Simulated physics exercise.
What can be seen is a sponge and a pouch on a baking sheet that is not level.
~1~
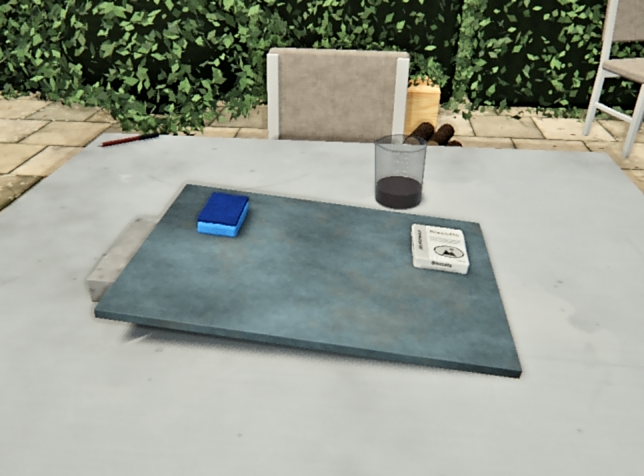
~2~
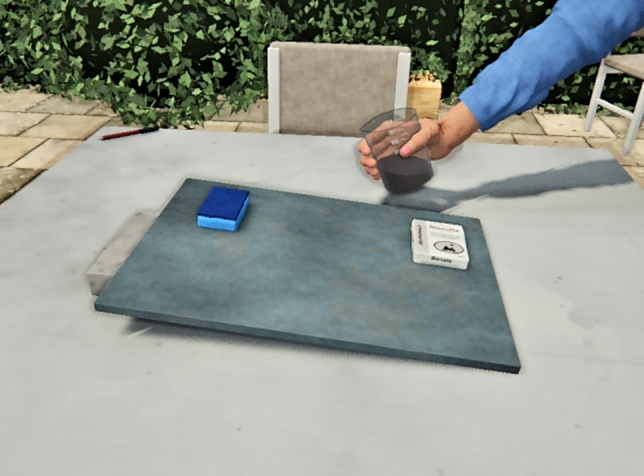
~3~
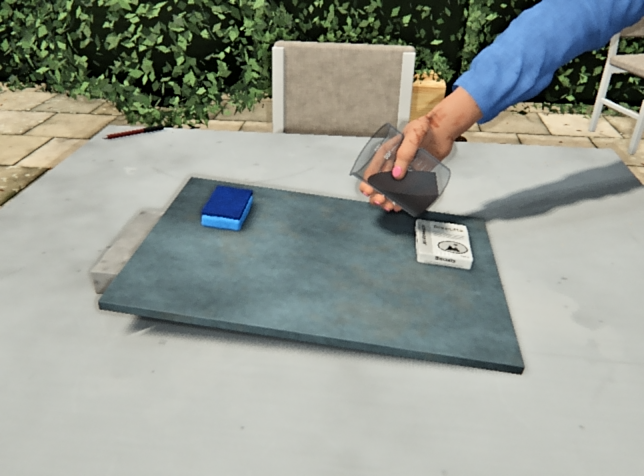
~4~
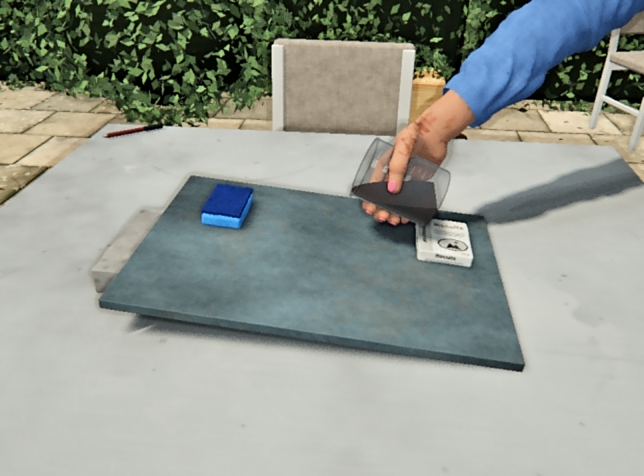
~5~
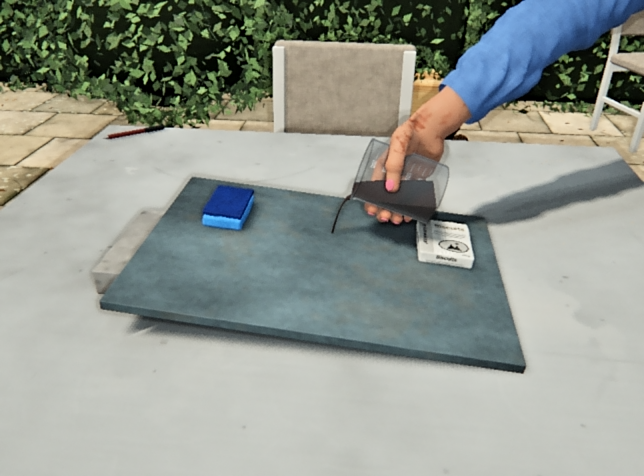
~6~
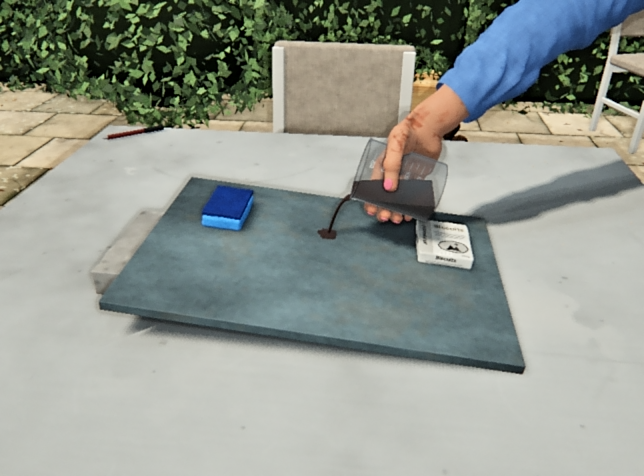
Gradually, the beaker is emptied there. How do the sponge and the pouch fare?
Sponge: Stays dry; pouch: Gets wet.
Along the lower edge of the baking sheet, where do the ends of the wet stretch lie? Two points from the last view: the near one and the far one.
I'd say it stretches from roughly (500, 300) up to (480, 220).
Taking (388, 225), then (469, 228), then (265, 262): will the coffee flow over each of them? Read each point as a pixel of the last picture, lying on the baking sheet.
Point one is caught by it, point two is caught by it, point three is never touched.
Soon after, it runs down to the right; the sponge is dry; the pouch is dry.
Later, it runs down to the right and off the end; the sponge is dry; the pouch is wet.
In the end, it runs down to the right and off the end; the sponge is dry; the pouch is wet.
